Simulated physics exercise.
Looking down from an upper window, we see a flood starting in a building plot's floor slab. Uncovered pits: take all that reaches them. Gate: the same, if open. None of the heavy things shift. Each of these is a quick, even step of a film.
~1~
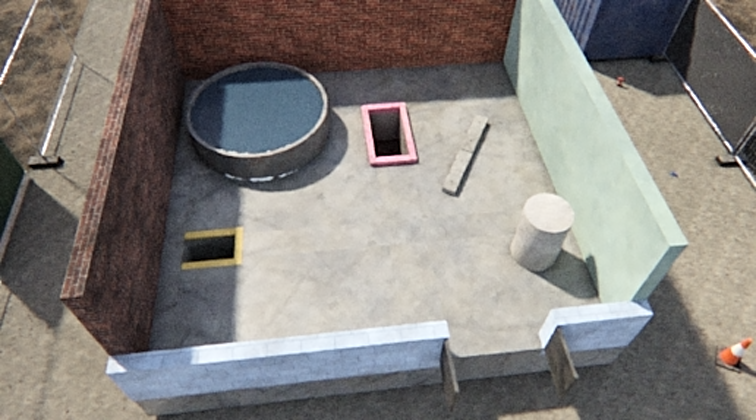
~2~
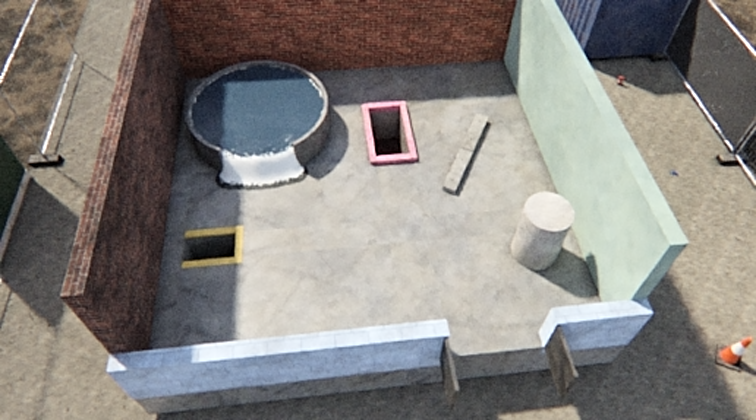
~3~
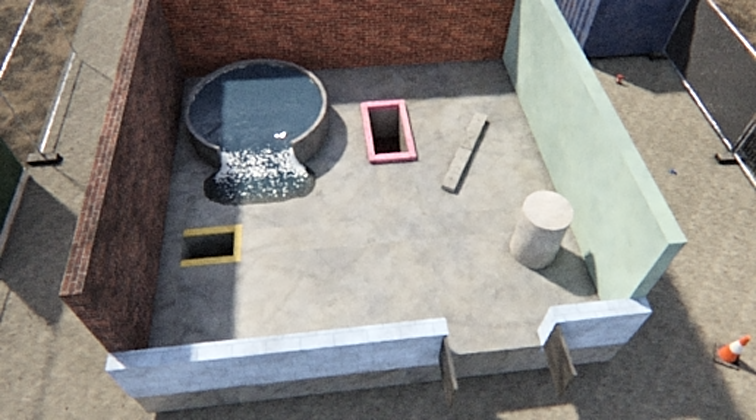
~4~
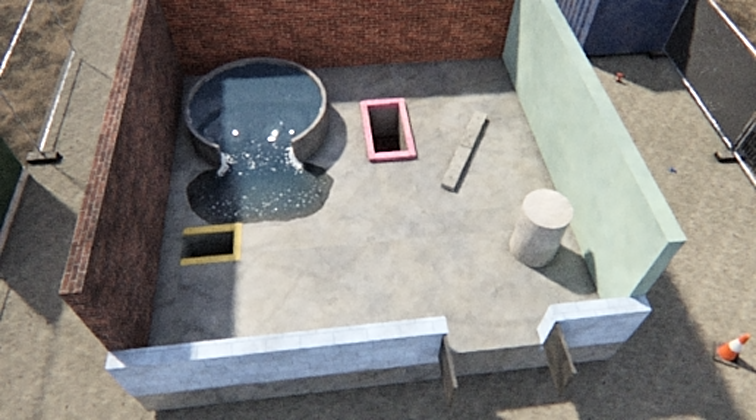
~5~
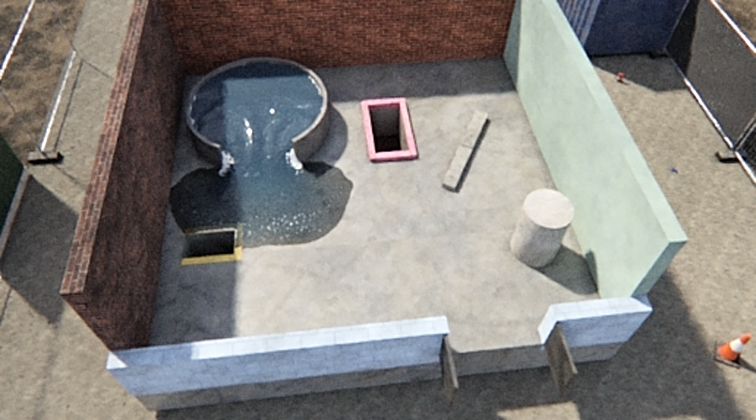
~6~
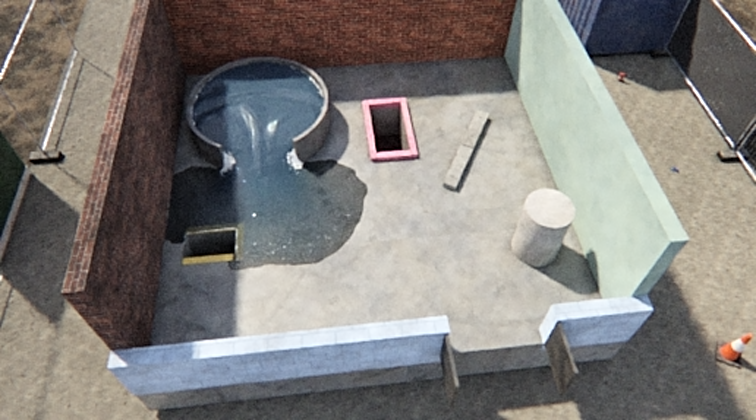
Round pool in a walled concrete plot breaching at its front, water pouring out and spreading across the floor around a yellow-edged pit.
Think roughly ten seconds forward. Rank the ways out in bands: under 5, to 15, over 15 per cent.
The gate claims an in-between share - five to fifteen per cent. The yellow pit claims a heavy share - exceeding fifteen per cent. The pink pit claims a light share - short of five per cent.
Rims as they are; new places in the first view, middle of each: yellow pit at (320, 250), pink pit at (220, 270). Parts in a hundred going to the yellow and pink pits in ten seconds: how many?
Breakdown: Yellow 25%, pink 12%.
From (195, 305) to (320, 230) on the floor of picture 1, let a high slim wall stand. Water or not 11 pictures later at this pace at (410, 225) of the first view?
My call: Swamped.
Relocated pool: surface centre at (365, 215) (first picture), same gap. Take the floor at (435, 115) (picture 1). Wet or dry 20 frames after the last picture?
At that place: Not flooded.
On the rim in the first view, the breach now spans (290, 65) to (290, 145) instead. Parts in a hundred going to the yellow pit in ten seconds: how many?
The yellow pit gets 0 per cent.
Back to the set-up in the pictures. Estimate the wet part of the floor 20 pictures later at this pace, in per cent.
Close to 45 %.
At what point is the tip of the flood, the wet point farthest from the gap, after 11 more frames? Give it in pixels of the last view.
The farthest point of the front sits at (447, 338).
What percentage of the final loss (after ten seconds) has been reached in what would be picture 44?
Approximately 70 in a hundred, I think.
A moment on, water covers 30 % of the floor; the gate 0 %, the yellow pit 4 %, the pink pit 0 %.
Next, water covers 35 % of the floor; the gate 0 %, the yellow pit 8 %, the pink pit 0 %.
Then, water covers 45 % of the floor; the gate 1 %, the yellow pit 13 %, the pink pit 0 %.
Later, water covers 60 % of the floor; the gate 4 %, the yellow pit 23 %, the pink pit 0 %.
In the end, water covers 75 % of the floor; the gate 8 %, the yellow pit 31 %, the pink pit 0 %.
